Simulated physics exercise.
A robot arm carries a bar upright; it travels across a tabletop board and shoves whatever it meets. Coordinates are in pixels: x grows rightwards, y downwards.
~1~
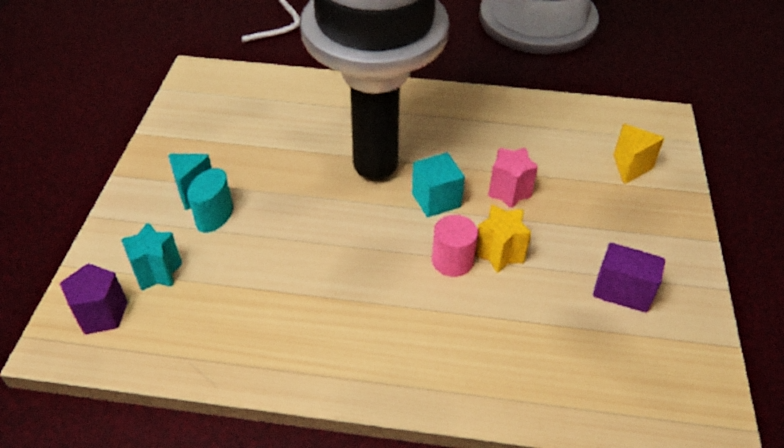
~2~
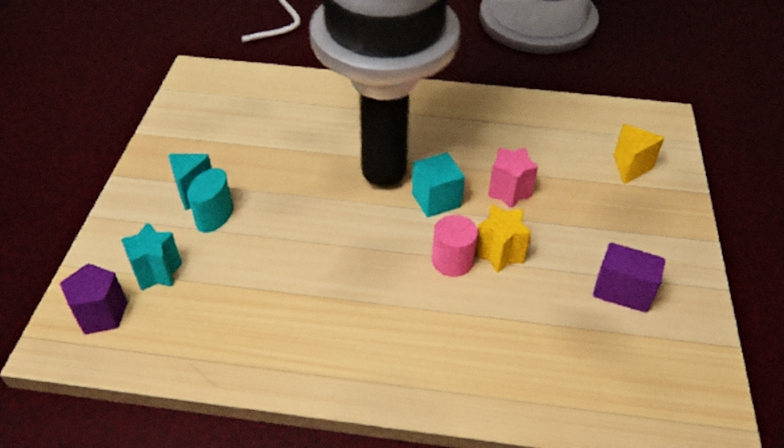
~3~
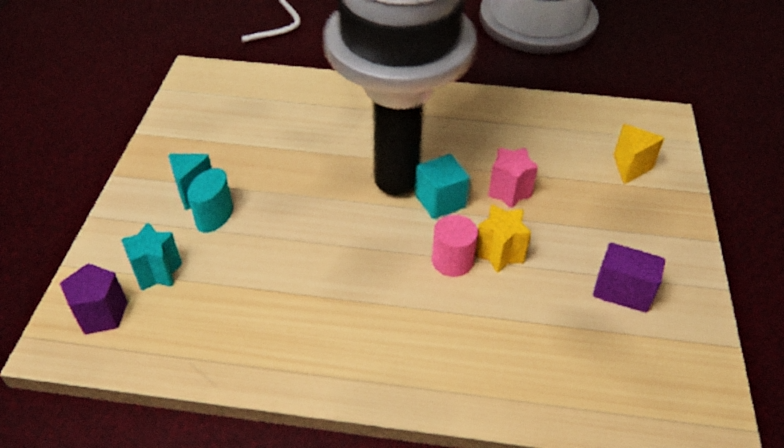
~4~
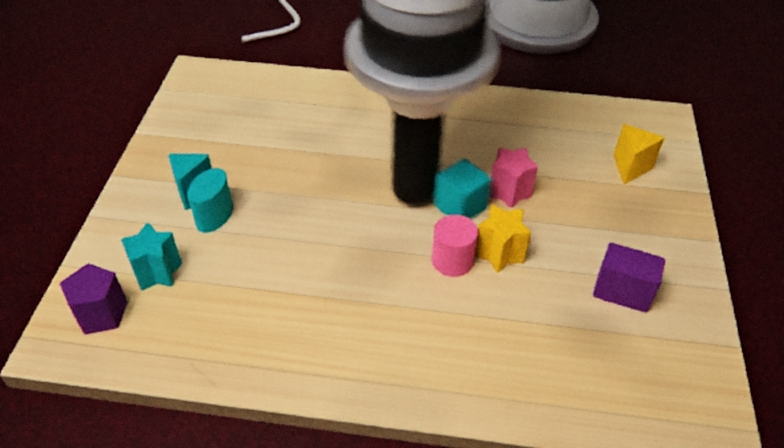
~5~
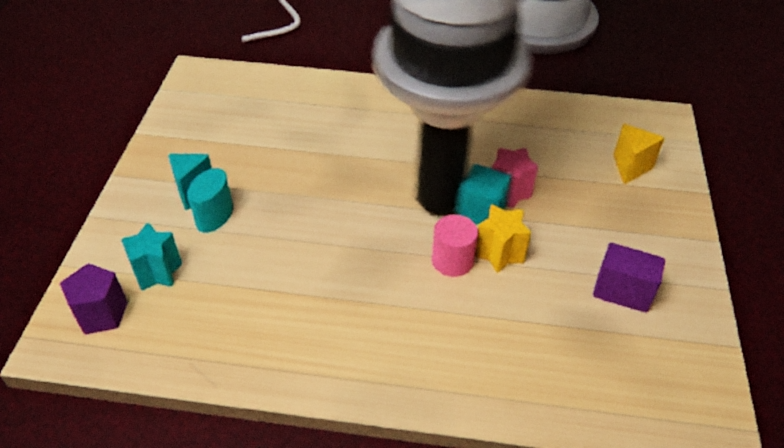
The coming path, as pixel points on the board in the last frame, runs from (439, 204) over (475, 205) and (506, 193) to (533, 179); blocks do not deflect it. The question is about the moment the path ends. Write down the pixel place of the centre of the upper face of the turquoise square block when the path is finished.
It ends at (542, 189).
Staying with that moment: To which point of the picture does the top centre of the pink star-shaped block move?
Around (570, 134).
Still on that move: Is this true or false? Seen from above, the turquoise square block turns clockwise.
That claim is true.
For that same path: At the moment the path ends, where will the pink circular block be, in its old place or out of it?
Once the path is done, it remains where it sat before.
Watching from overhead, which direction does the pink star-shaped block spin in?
It swings round anticlockwise.
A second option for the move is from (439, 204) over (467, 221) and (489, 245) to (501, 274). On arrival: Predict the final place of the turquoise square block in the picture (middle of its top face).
Roughly at (528, 193).
The first path, step by step. Halfway along, bar at (494, 192); turquoise square block at (537, 188), turned 20° clockwise; pink star-shaped block at (533, 153), turned 35° anticlockwise.
At the end, bar at (535, 172); pink circular block in place; turquoise square block at (542, 189), turned 30° clockwise; yellow star-shaped block in place; pink star-shaped block at (570, 134), turned 50° anticlockwise.
